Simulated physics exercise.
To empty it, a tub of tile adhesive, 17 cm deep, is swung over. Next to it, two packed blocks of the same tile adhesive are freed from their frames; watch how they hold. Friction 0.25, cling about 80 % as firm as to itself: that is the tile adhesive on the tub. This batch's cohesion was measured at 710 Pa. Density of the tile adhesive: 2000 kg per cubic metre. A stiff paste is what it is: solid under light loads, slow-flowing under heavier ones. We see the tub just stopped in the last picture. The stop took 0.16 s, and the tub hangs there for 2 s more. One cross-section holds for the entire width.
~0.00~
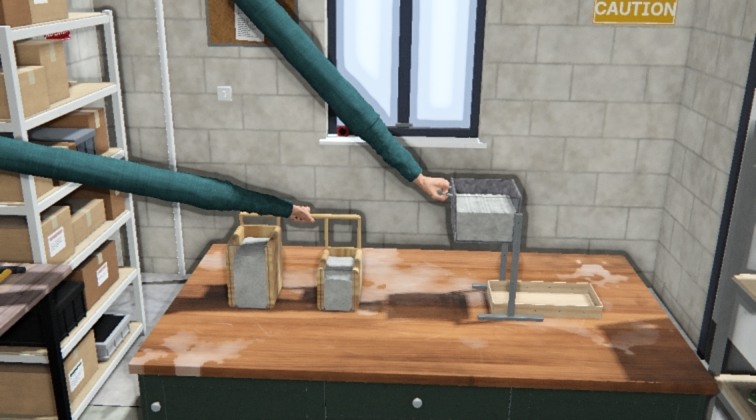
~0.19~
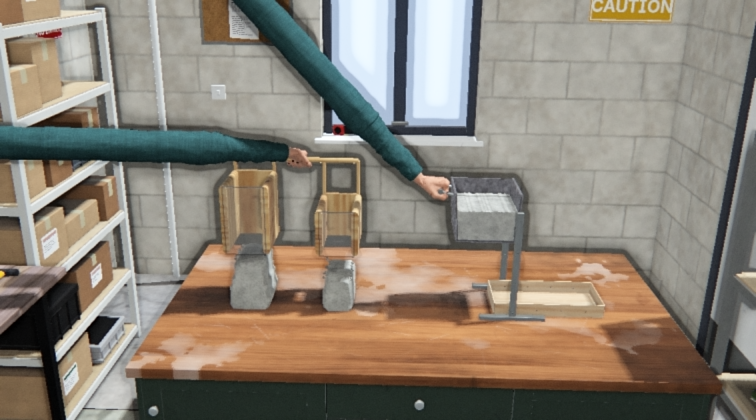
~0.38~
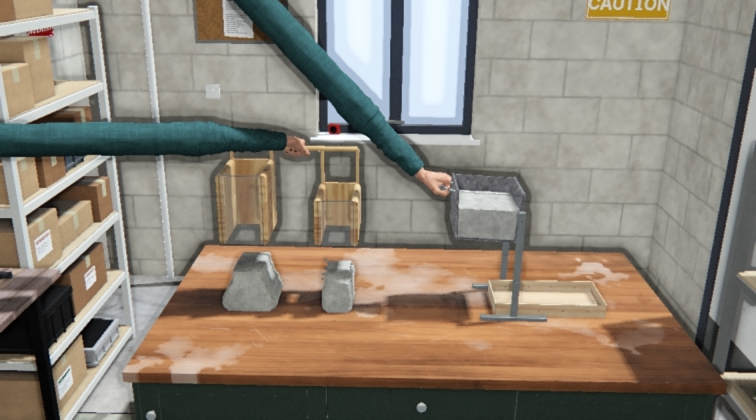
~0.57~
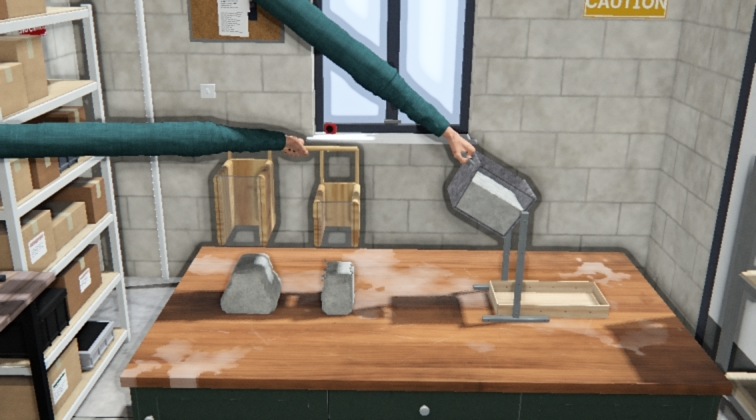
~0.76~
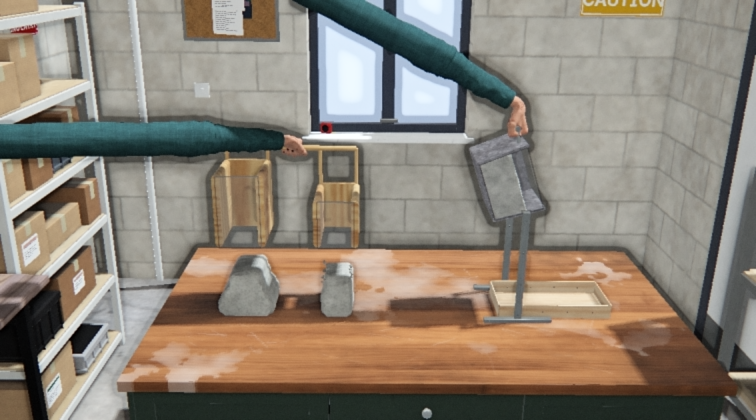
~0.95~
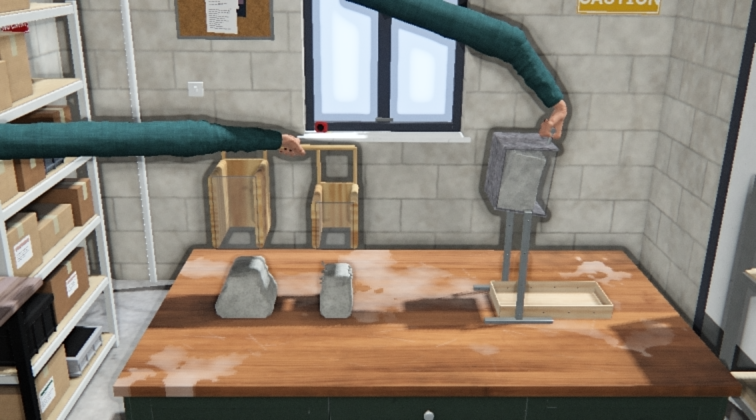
Two wooden moulds rise off grey blocks, then a hand swings a grey tub over rightward.
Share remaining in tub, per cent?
Approx. 46 %.
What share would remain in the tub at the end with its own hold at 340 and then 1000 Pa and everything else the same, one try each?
Respectively 40 % and 50 %.
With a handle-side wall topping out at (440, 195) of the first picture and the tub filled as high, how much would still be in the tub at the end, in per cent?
I'd guess around 40 per cent remains.
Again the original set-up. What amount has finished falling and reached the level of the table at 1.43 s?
About 20 per cent.
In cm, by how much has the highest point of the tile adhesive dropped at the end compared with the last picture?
Roughly 11 cm.
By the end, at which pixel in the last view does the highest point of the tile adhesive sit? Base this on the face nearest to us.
About (515, 187).
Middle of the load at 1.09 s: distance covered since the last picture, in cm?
Looks like around 5 cm to me.
By 1.09 s, the tub is at 95 degrees and holds 92 %.
By 1.26 s, the tub is at 95 degrees and holds 51 %.
By 1.43 s, the tub is at 95 degrees and holds 46 %.
By 1.60 s, the tub is at 95 degrees and holds 46 %.
By 2.95 s, at the end, the tub is at 95 degrees and holds 46 %.
